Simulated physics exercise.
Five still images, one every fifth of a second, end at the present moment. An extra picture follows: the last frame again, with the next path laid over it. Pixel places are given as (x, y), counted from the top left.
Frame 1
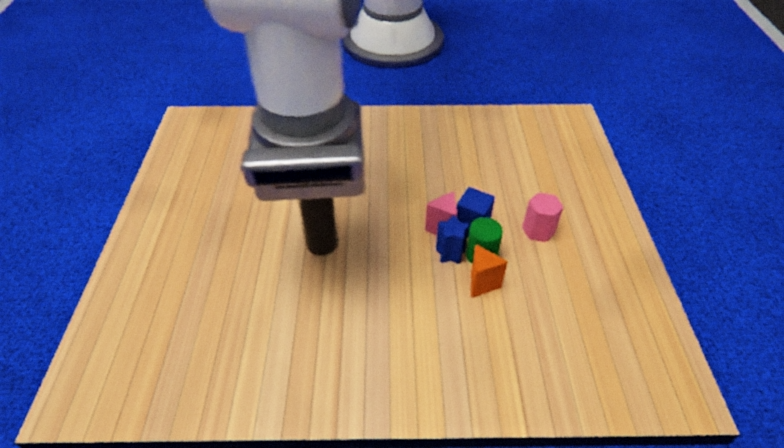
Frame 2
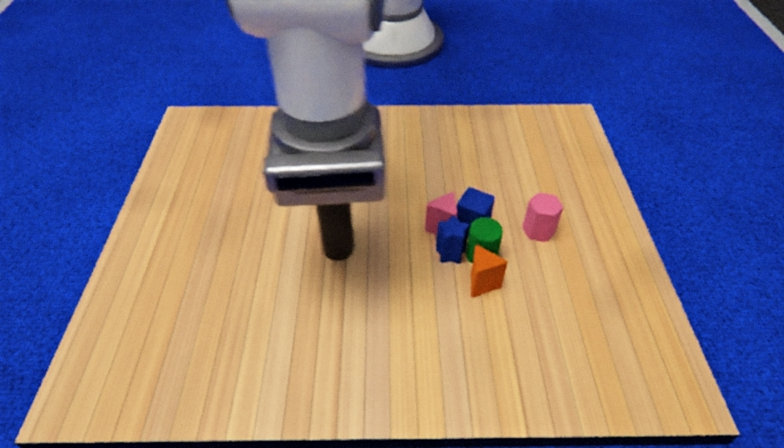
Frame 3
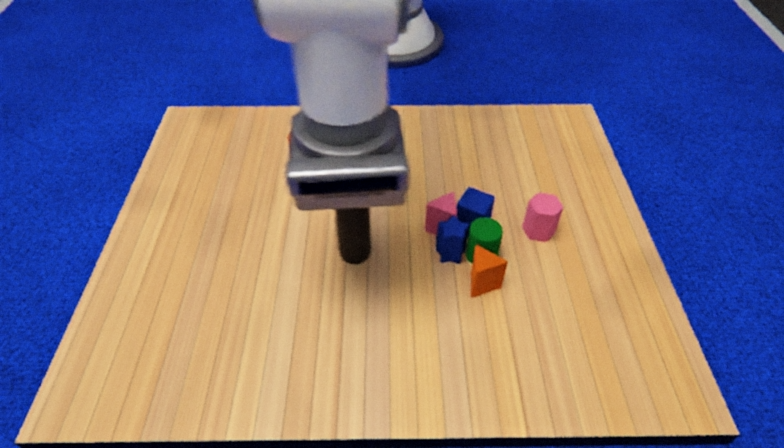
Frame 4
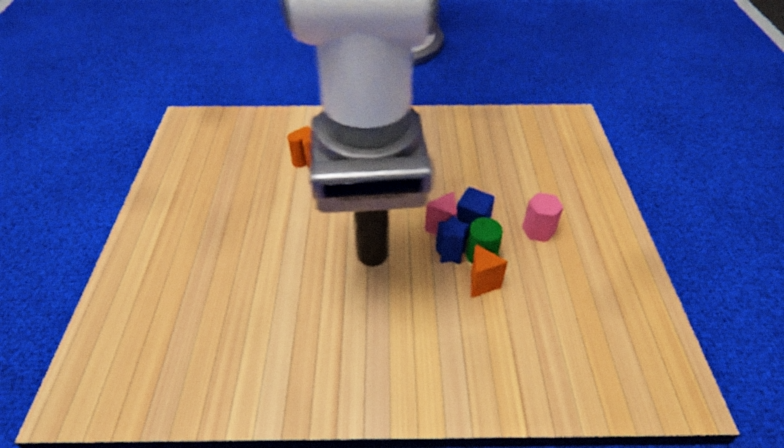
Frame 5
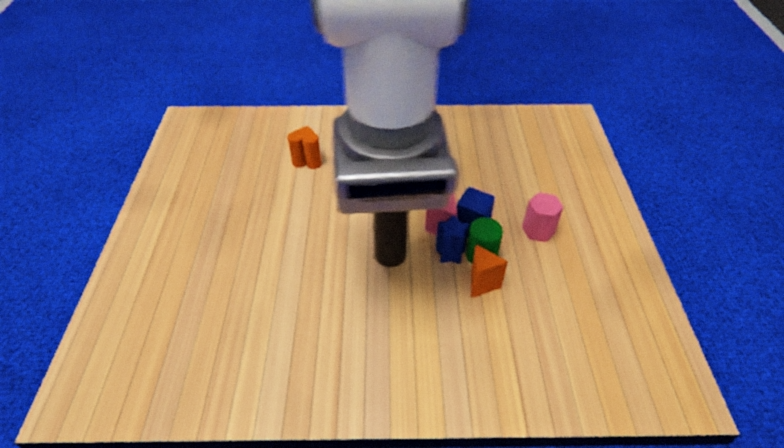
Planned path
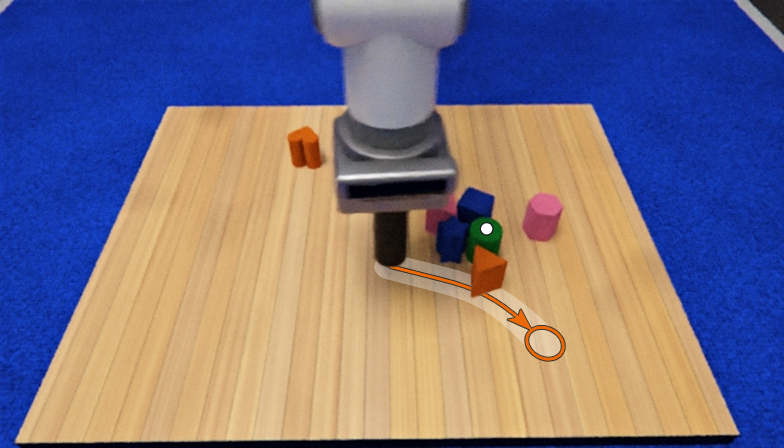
The footage shows a robot arm holding a dark stick over a wooden board, moving steadily right toward a cluster of colored blocks, while an orange block behind it comes into view and none of the blocks move.
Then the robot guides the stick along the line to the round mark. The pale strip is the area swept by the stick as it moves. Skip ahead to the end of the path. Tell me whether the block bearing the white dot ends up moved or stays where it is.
It ends up on the same spot.
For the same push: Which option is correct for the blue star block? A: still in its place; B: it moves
That would be A.
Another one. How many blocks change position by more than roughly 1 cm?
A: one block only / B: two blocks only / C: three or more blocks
I'll go with A - one block only.
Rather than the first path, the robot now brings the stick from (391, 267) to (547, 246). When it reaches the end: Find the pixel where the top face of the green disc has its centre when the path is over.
When the path ends, it will be at (607, 220).
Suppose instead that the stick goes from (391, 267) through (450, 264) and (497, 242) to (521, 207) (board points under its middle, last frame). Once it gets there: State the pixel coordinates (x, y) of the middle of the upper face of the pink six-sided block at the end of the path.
I'd say the pink six-sided block ends with its top centre at (571, 198).
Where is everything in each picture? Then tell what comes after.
In the first picture, tip of the stick (322, 245), middles of tops, blue star block (454, 227), green disc (487, 229), orange three-sided block (487, 259).
In the second picture, stick (339, 250), nothing pushed.
In the third picture, stick (355, 253), nothing pushed.
In the fourth picture, stick (373, 255), nothing pushed.
In the fifth picture, stick (391, 256), blue star block (454, 227), green disc (487, 229), orange three-sided block (487, 259).
The line goes from (391, 267) over (445, 280) and (498, 303) to (545, 343); the dot is on the green disc.
What follows on the original path. One third of the way, stick (446, 270); nothing pushed yet.
Two thirds of the way, stick (501, 293); orange three-sided block (531, 269), turned 35° anticlockwise.
At the end, stick (549, 333); blue star block unmoved; green disc unmoved; orange three-sided block (537, 270), turned 50° anticlockwise.
